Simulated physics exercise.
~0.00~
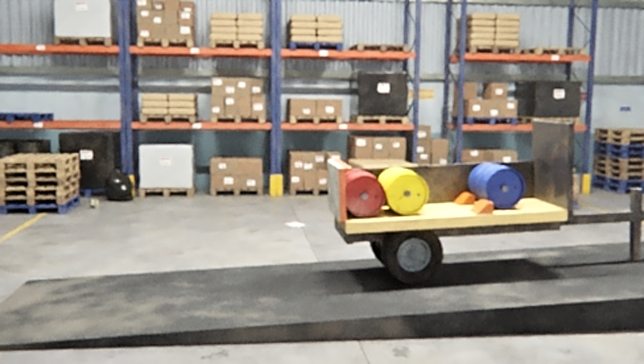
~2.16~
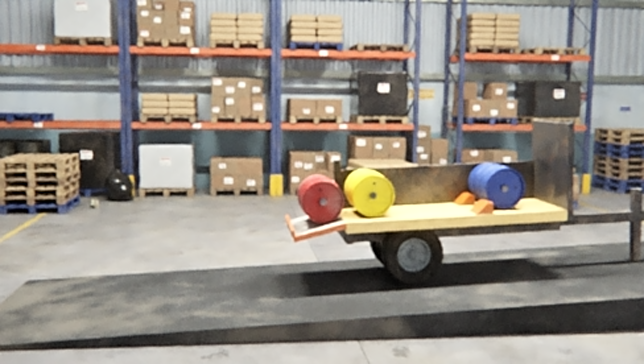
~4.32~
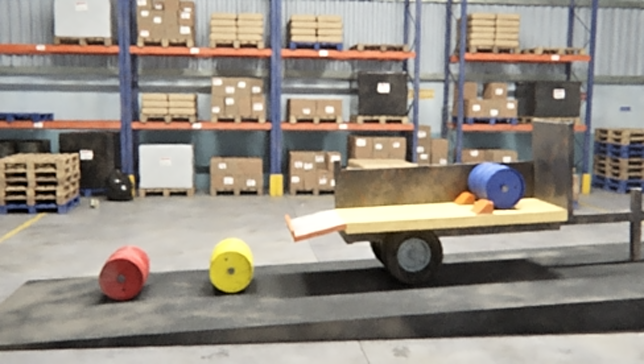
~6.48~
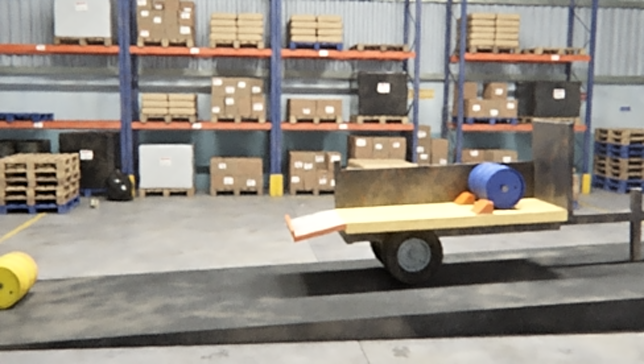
Three kegs, one red, one yellow and one blue, sit on the pale bed of a small trailer on a dark slope, seen from the side in a warehouse with stacked shelves behind. The tailgate at the left end drops open and stops at a slight downward tilt. The red keg rolls left onto it, with the yellow one following. Both leave the gate and roll on down the slope. The blue keg stays behind the orange chock on the bed. At the end, yellow is at the far left edge, and red is out of sight.
